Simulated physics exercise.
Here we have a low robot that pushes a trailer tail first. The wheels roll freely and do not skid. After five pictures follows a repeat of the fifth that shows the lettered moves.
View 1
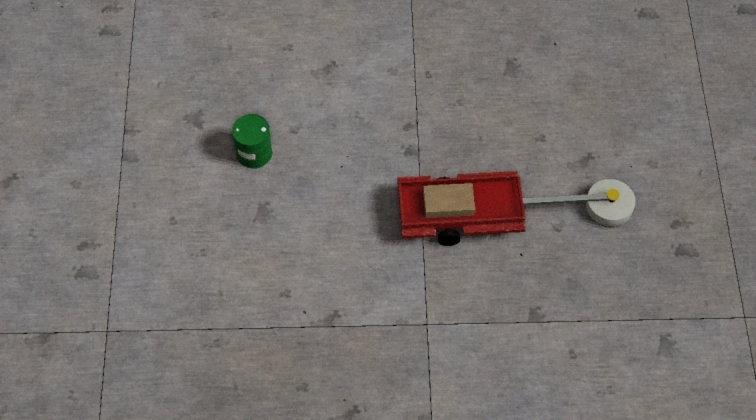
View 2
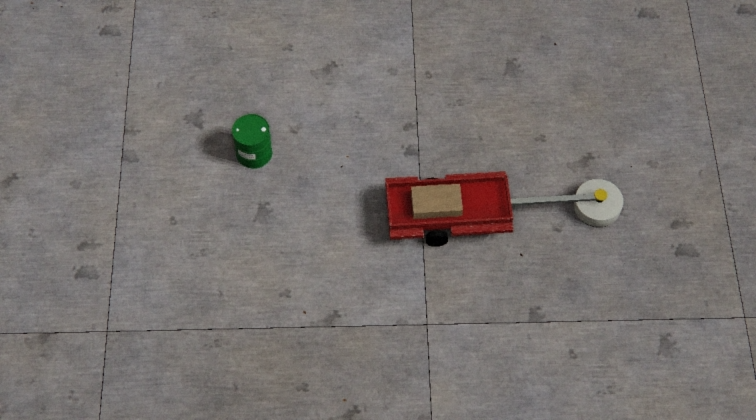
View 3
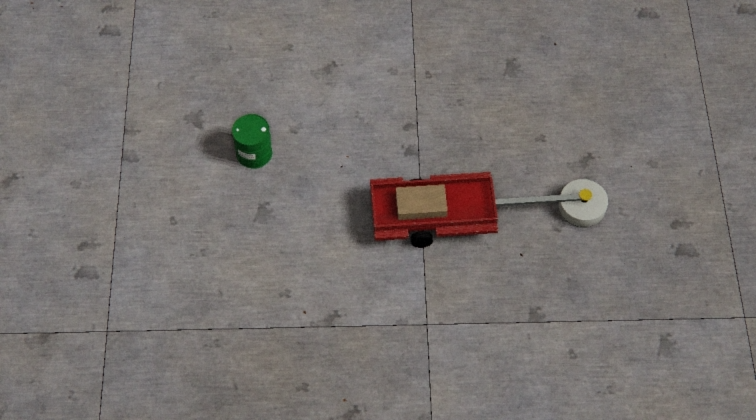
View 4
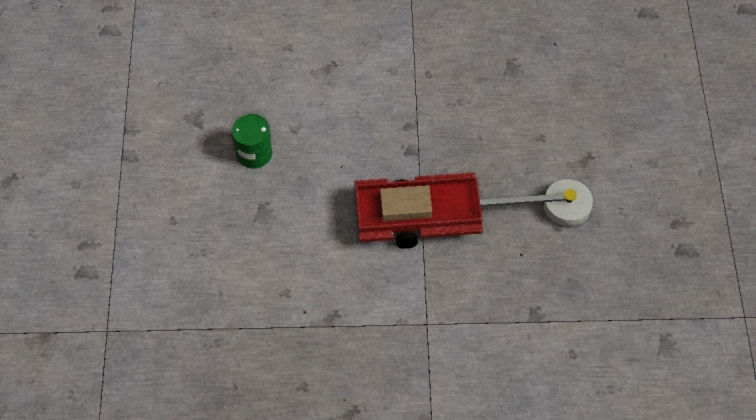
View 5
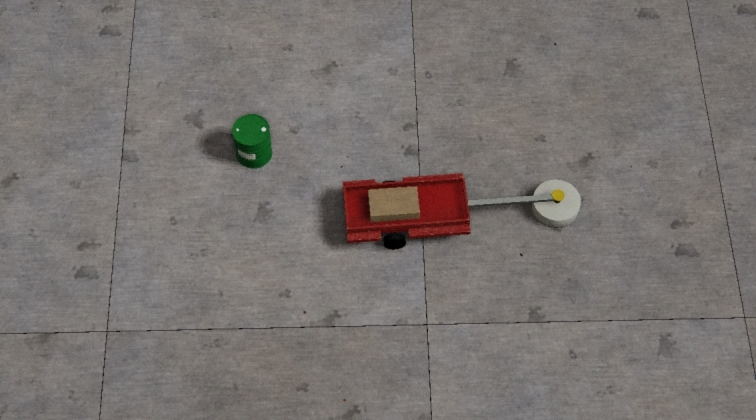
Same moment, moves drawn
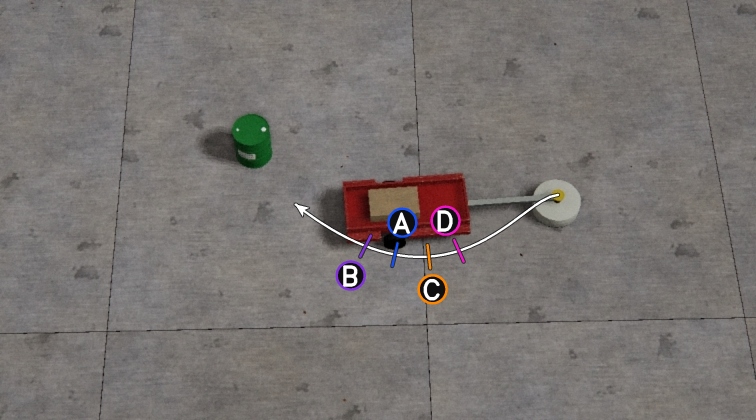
The clip opens on a gray tiled floor with a green keg at left and, to its right, a red cart carrying a tan block, joined by a thin bar to a low, round white robot. The robot pushes the cart tail first a short way left, while the keg stays still.
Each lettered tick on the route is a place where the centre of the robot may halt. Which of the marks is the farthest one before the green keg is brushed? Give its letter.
The farthest safe stop is D.
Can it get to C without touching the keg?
No.
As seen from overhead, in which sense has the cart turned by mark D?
Clockwise.
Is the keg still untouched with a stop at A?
No.
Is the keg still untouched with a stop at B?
No.
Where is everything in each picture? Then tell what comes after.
The first frame shows robot (611, 201); red cart (461, 203); green keg (254, 153).
The second frame shows robot (599, 201); red cart (449, 204); green keg (254, 153).
The third frame shows robot (584, 201); red cart (433, 205); green keg (254, 153).
The fourth frame shows robot (569, 201); red cart (418, 205); green keg (254, 153).
The fifth frame shows robot (557, 201); red cart (406, 206); green keg (254, 153).
On the marked copy, A at (395, 255); B at (366, 246); C at (429, 257); D at (459, 251); the route from (558, 195) via (426, 257) to (296, 204).
With D. Early on, robot (523, 220), cart (370, 209).
Further on, robot (490, 243), cart (339, 208).
At the end, robot (458, 257), cart (314, 203); nothing has been touched.
As for the rest, A is too far, the keg has been hit; B is too far, the keg has been hit; C is too far, the keg has been hit.
